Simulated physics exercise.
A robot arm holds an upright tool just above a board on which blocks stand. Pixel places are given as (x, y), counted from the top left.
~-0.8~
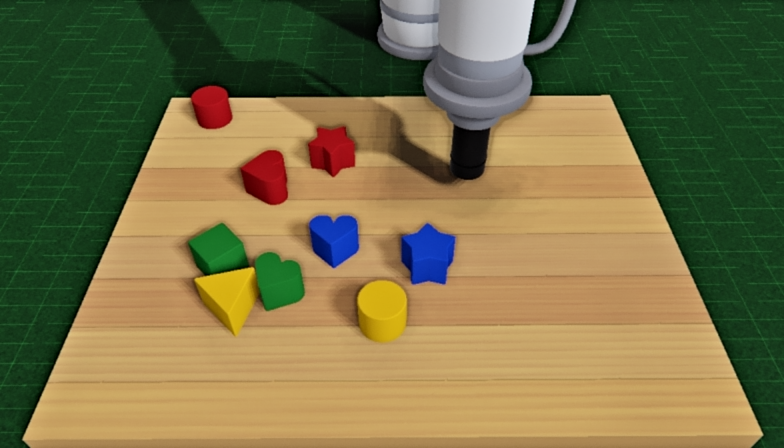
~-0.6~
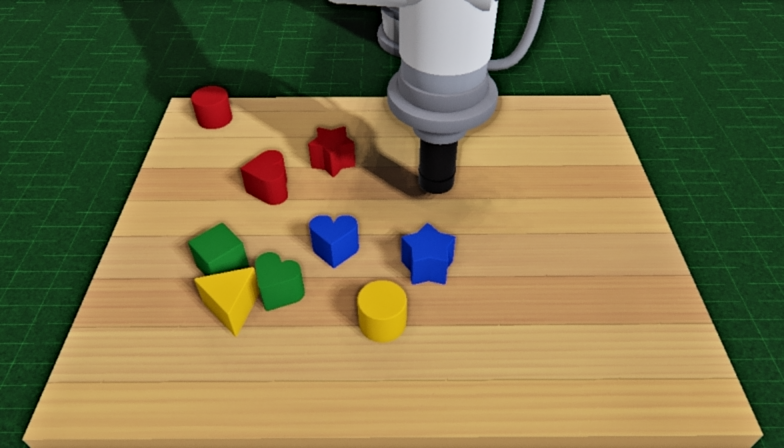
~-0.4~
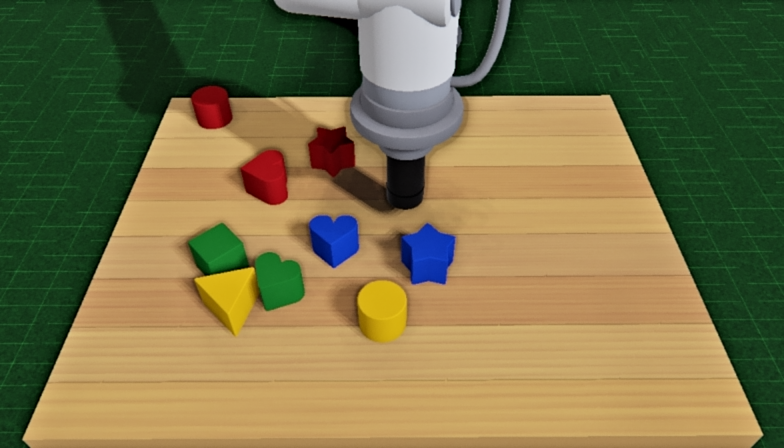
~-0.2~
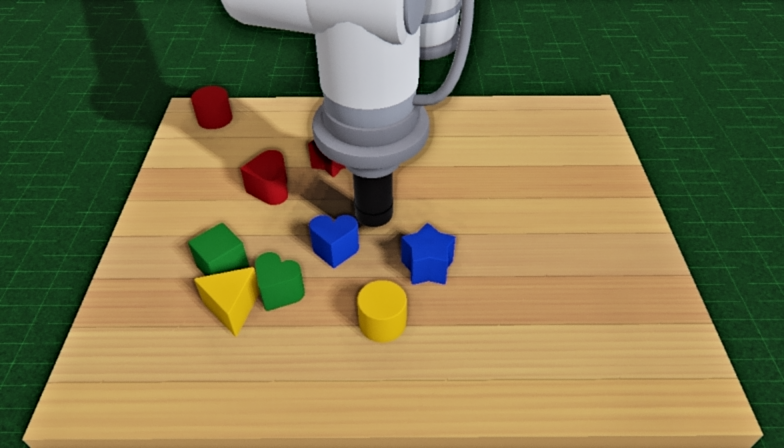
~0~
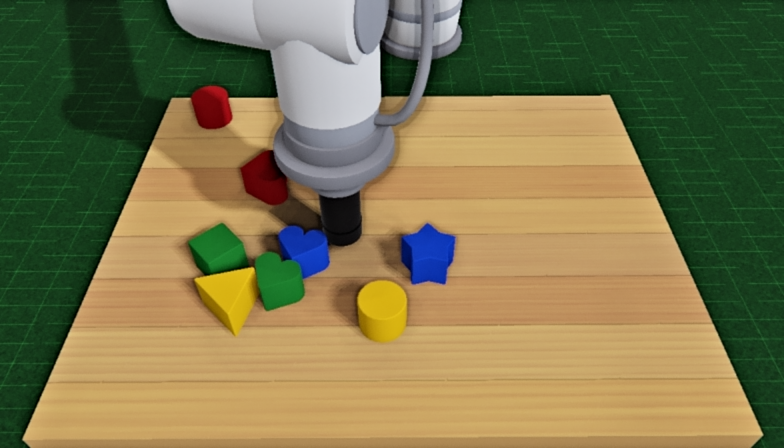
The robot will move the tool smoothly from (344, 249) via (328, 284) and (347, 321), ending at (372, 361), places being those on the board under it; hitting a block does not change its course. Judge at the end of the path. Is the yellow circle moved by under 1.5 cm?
No - that is not the case.
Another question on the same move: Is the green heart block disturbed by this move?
The green heart block is moved.
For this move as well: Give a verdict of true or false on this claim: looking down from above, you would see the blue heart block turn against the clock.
My answer: False.
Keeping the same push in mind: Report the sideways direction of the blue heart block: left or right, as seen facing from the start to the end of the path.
The shift is rightward.
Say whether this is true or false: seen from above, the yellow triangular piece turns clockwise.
That claim is false.
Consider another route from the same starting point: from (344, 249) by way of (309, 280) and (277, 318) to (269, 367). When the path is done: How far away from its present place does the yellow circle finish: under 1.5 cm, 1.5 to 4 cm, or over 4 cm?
Net shift: Below 1.5 cm.
What follows on the original path. One third of the way, tool at (326, 269); yellow triangular piece at (215, 289), turned 20° anticlockwise; green heart block at (256, 277); blue heart block at (282, 253), turned 50° clockwise.
Two thirds of the way, tool at (346, 307); yellow triangular piece at (215, 289), turned 20° anticlockwise; green heart block at (256, 277); blue heart block at (282, 253), turned 50° clockwise; yellow circle at (391, 304).
At the end, tool at (371, 346); yellow triangular piece at (215, 289), turned 20° anticlockwise; green heart block at (256, 277); blue heart block at (282, 253), turned 50° clockwise; yellow circle at (413, 317).
